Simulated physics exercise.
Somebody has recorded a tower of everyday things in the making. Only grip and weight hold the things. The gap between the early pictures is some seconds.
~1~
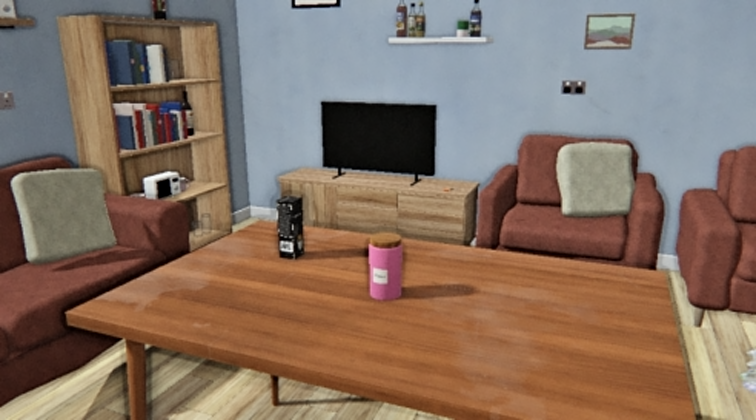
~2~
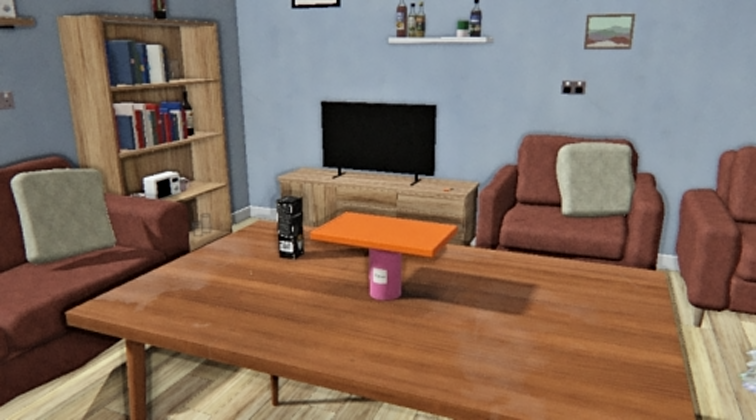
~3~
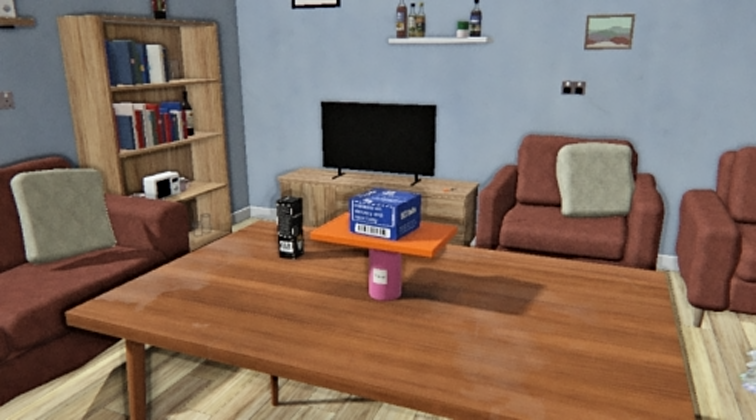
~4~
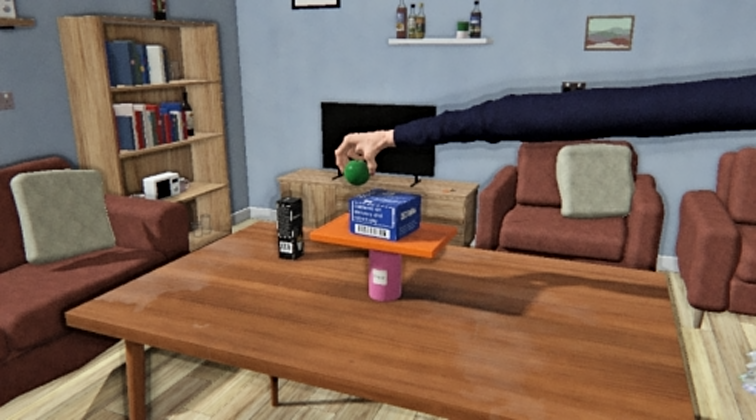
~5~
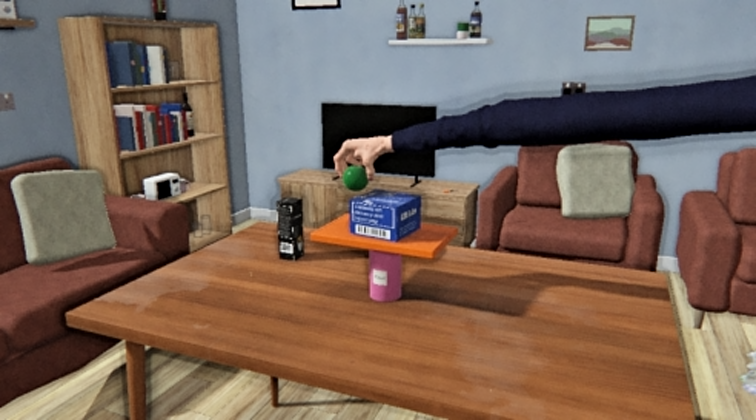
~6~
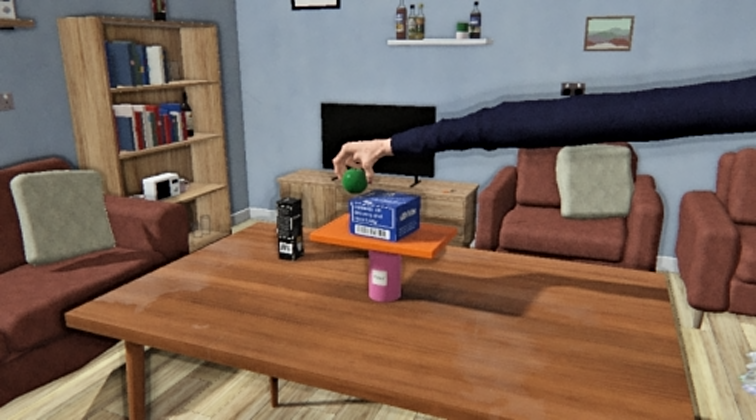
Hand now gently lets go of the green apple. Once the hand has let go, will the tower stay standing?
No.
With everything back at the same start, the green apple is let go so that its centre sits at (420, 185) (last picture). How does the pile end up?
In the end the pile crashes down.
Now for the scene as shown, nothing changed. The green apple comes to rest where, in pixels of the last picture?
I'd point to roughly (335, 213).
Then, 0.30 s past the last view, green apple now fallen.
Then, 0.40 s past the last view, things are still on the move.
Then, 0.50 s past the last view, as before.
Finally, fallen, green apple; the other 4 still in place. Final places as the last picture's camera would see them, green apple near (335, 213). The pile gives way.
